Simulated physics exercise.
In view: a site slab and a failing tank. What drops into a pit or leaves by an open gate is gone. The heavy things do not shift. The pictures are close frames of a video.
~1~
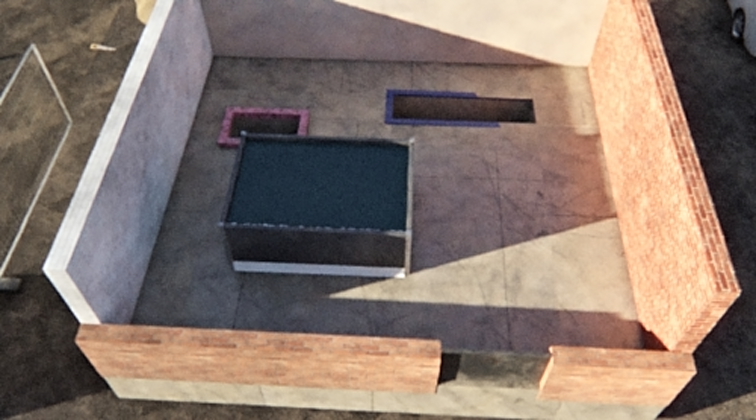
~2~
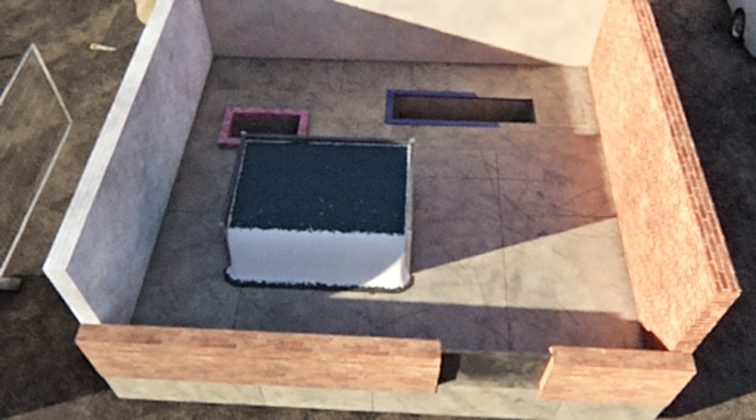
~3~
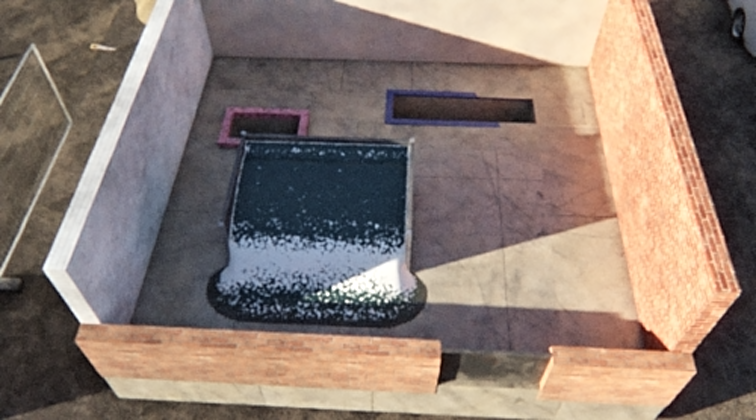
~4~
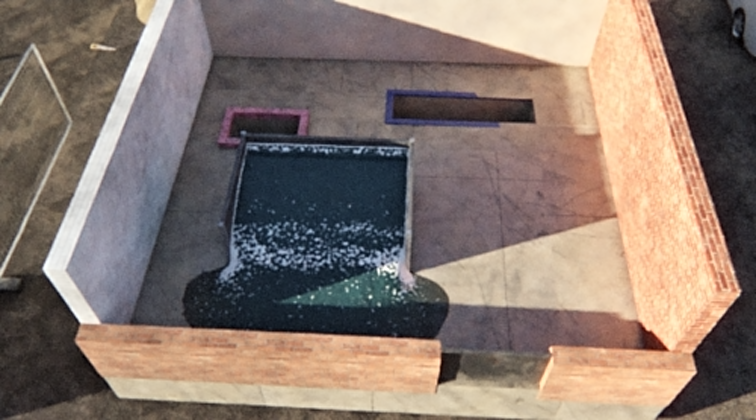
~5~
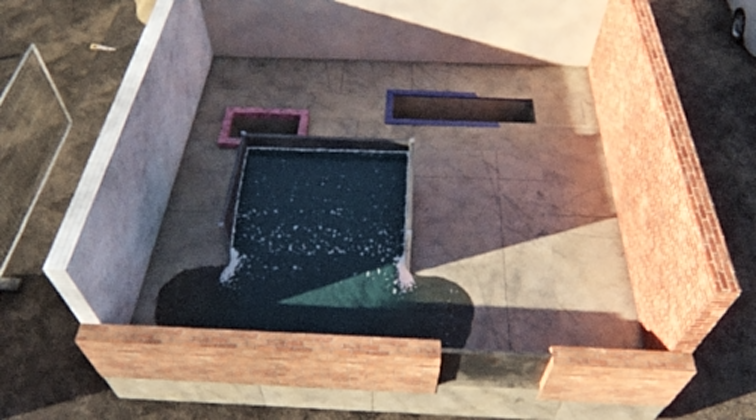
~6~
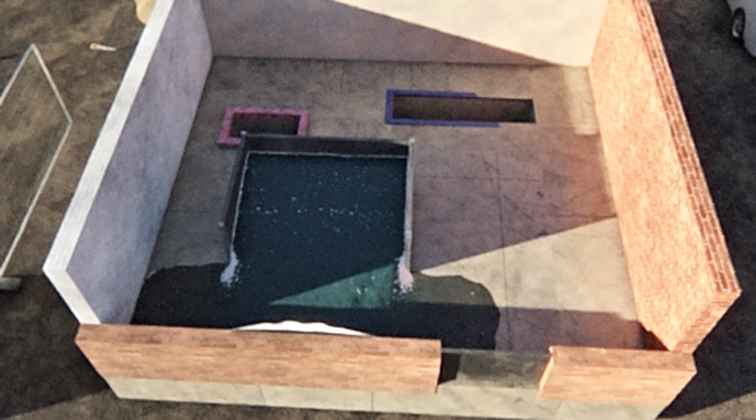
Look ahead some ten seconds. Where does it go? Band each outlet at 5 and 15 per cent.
One by one: The gate takes less than 5 %; the pink pit takes between 5 and 15 %; the blue pit takes more than 15 %.
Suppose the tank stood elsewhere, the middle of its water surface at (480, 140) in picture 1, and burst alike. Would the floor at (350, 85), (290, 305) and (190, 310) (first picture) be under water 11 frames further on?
One after the other: Free of water, awash, wet.
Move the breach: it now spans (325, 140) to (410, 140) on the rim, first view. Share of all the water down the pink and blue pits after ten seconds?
Per cent: Pink 0, blue 50.
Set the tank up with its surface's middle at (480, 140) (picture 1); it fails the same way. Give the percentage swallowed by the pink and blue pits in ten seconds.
Roughly, in per cent: Pink 2, blue 12.
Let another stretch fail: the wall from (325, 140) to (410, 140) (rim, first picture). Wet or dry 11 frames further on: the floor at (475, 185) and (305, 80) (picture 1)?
One after the other: No water, covered.
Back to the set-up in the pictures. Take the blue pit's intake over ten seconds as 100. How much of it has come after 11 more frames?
Near 0 in a hundred.
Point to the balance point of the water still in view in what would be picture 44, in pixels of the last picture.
At about (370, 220).
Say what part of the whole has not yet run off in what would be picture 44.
Near 86 in a hundred.
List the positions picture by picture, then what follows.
In the first frame, the tank at (322, 185) is whole and still.
In the second frame, the front is at (411, 278), out from the gap at (318, 253).
In the third frame, the front is at (214, 292), out from the gap at (318, 256).
In the fourth frame, the front is at (192, 314), out from the gap at (319, 258).
In the fifth frame, water pours out at (319, 259) and has run to a hidden place.
In the sixth frame, the front is at a hidden place, out from the gap at (319, 259).
A moment on, water covers 25 % of the floor; the gate 0 %, the pink pit 0 %, the blue pit 0 %.
Next, water covers 45 % of the floor; the gate 0 %, the pink pit 0 %, the blue pit 0 %.
Then, water covers 60 % of the floor; the gate 0 %, the pink pit 5 %, the blue pit 0 %.
Later, water covers 95 % of the floor; the gate 0 %, the pink pit 8 %, the blue pit 7 %.
In the end, water covers 100 % of the floor; the gate 0 %, the pink pit 8 %, the blue pit 23 %.
